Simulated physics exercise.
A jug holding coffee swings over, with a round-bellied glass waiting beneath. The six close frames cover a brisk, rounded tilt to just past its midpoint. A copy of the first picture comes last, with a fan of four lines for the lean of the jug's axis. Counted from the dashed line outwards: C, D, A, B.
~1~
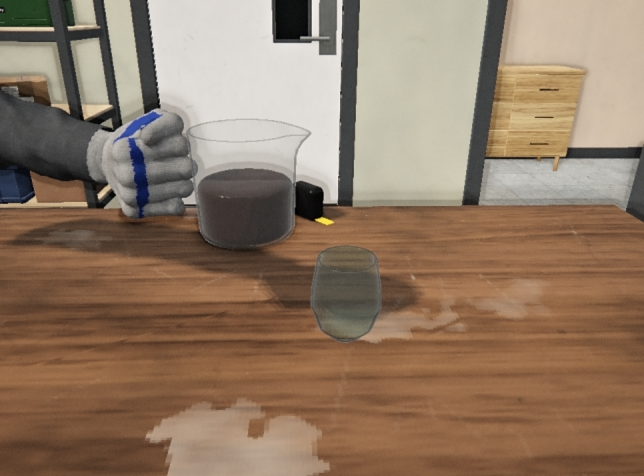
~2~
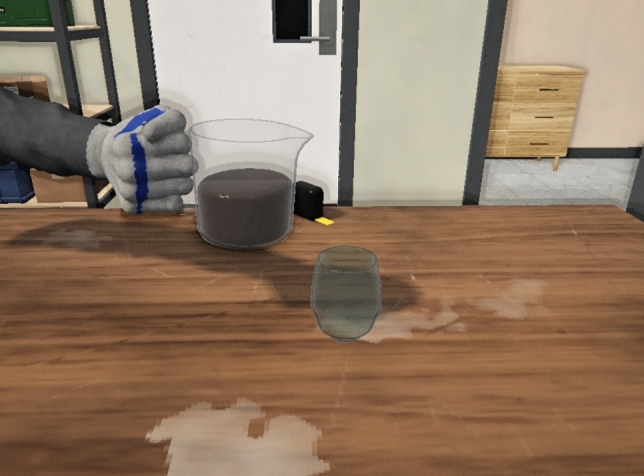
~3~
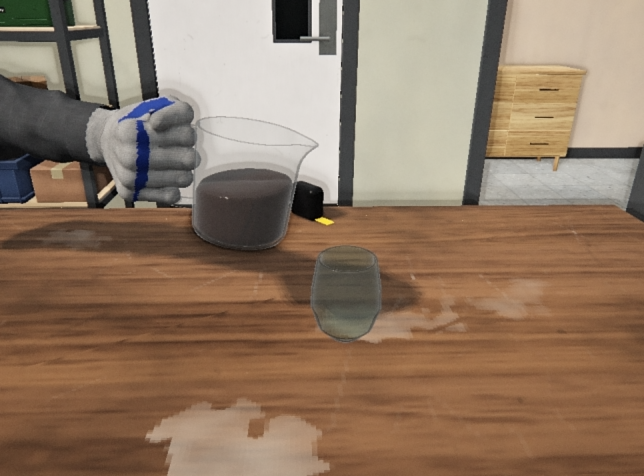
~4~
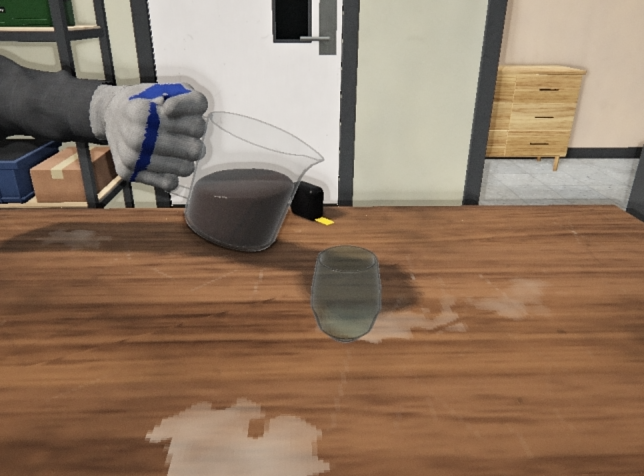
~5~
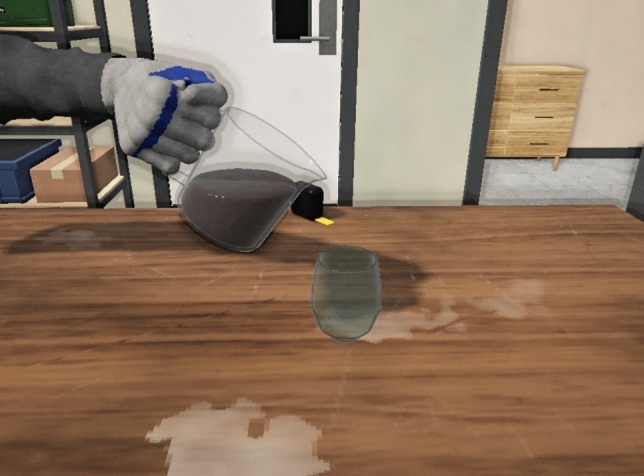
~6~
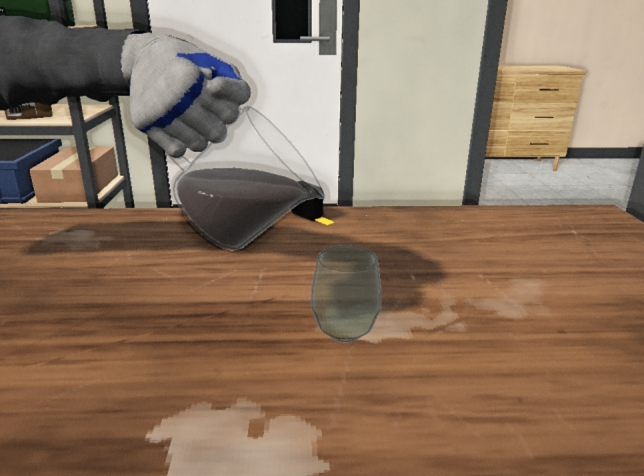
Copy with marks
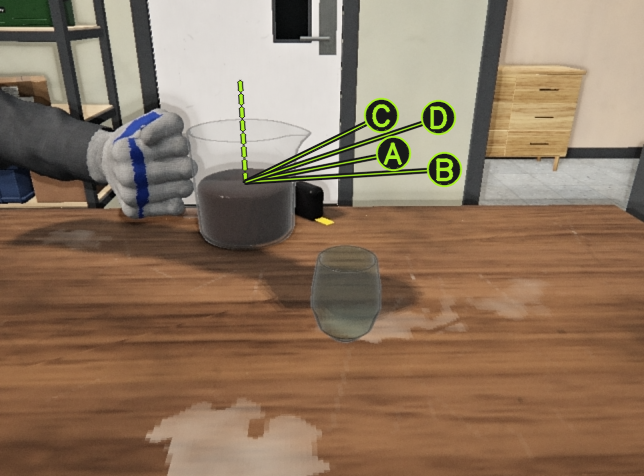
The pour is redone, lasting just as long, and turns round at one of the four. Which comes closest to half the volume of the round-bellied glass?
The answer is mark D.
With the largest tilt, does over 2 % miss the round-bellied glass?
Yes.
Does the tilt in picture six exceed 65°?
No, it does not.
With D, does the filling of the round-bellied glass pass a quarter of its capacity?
Yes, it does.
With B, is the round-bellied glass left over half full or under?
Over half.
On the marked copy, A at (376, 156); B at (427, 170); C at (366, 123); D at (422, 123).
With A, the round-bellied glass ends with about 61 % of what it can hold; 11 % of the coffee is spilt.
With B, the round-bellied glass ends with about 79 % of what it can hold; 9 % of the coffee is spilt.
With C, the round-bellied glass ends with about 34 % of what it can hold.
With D, the round-bellied glass ends with about 51 % of what it can hold; 4 % of the coffee is spilt.
